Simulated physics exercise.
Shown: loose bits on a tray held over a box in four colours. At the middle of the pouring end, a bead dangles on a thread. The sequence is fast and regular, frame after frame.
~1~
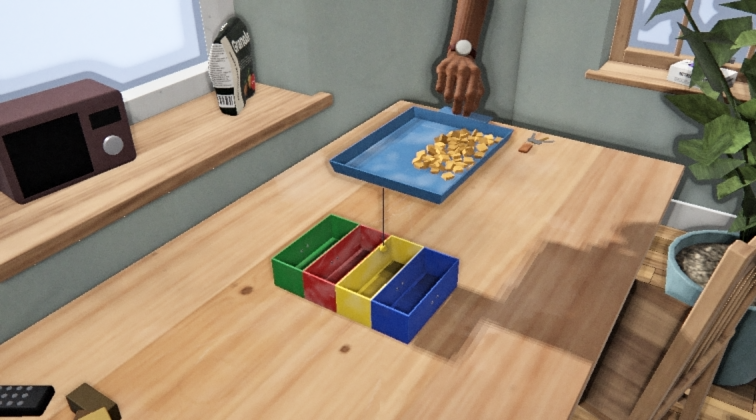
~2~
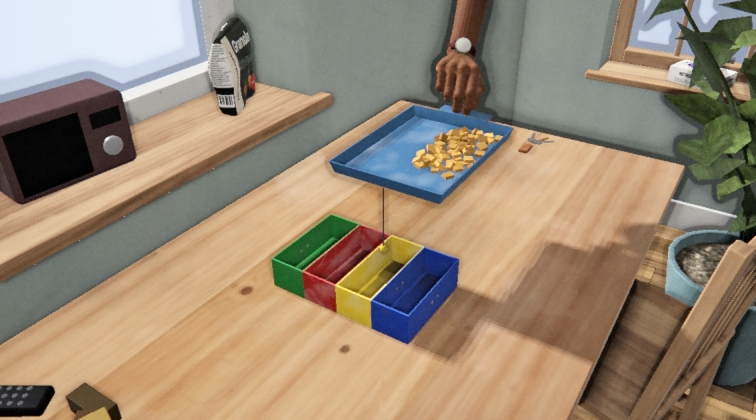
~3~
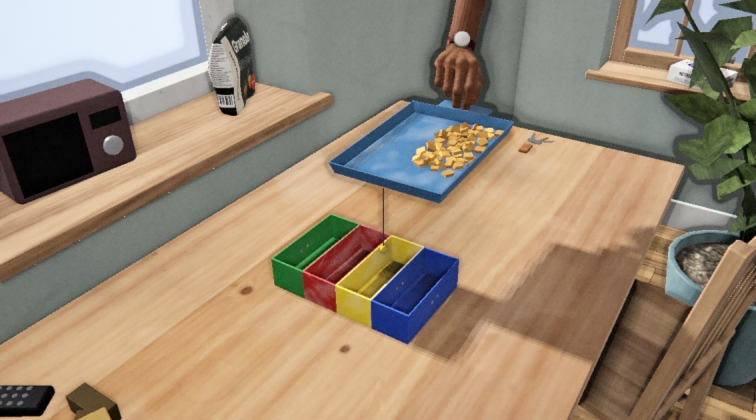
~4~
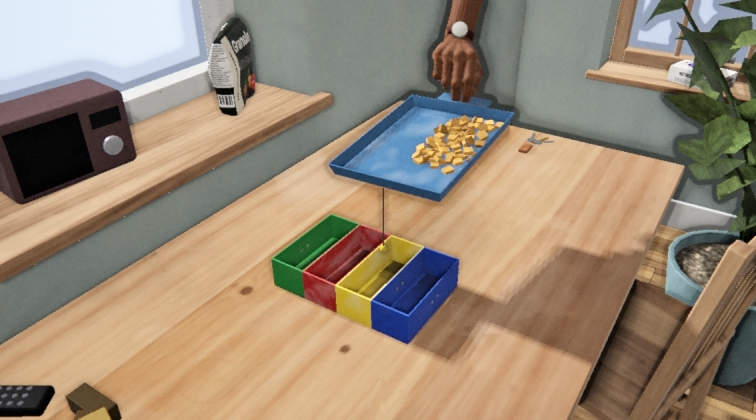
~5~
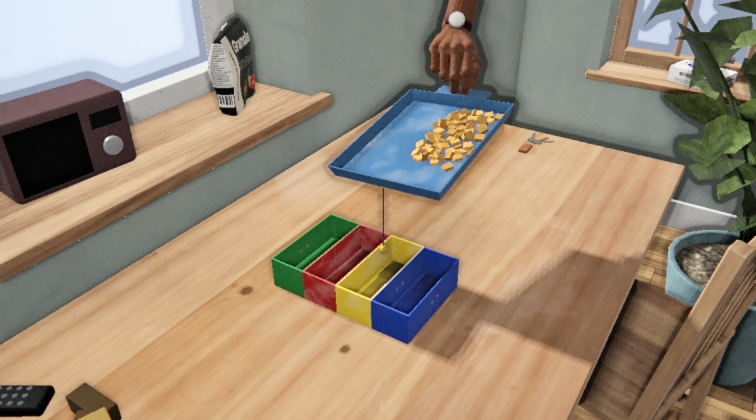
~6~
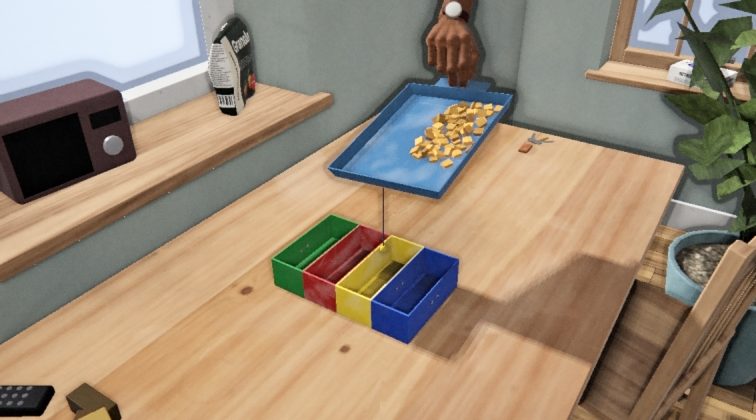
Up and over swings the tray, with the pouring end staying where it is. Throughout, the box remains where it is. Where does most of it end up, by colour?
Most of it ends up in red.
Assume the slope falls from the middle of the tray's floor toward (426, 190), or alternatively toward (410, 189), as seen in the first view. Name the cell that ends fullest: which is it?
The first time it is blue, and the second time it is the cell in blue.
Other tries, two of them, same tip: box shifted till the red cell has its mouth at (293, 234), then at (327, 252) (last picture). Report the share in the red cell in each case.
Trial 1 near 0 percent, trial 2 near 60 percent.
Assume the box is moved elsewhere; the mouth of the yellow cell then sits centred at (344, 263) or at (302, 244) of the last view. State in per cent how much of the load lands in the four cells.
You'd see around 100 per cent and then around 80 per cent.
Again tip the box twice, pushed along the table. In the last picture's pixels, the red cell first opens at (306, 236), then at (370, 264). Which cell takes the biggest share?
For the first spot I'd say that yellow cell, and for the second spot green.
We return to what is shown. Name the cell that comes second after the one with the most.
The runner-up: The cell in green.
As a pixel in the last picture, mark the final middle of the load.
Centre at rest, last view: Approx. (340, 274).
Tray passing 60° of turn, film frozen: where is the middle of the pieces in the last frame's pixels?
The middle of the load sits near (361, 178).
Shortly afterwards, tray tipped steeply; the bulk on the tray; only a few in the red cell; only a few in the yellow cell; only a few in the green cell; a little falling or outside the box.
Next, tray tipped past a quarter turn; near a quarter on the tray; near a quarter in the red cell; near a quarter in the green cell; only a few in the yellow cell; near a quarter falling or outside the box.
Some moments later, tray tipped past a quarter turn; near half in the red cell; near a third in the green cell; a little in the yellow cell.
In the end, tray tipped past a quarter turn; near half in the red cell; near a third in the green cell; a little in the yellow cell; none at all in the blue cell.
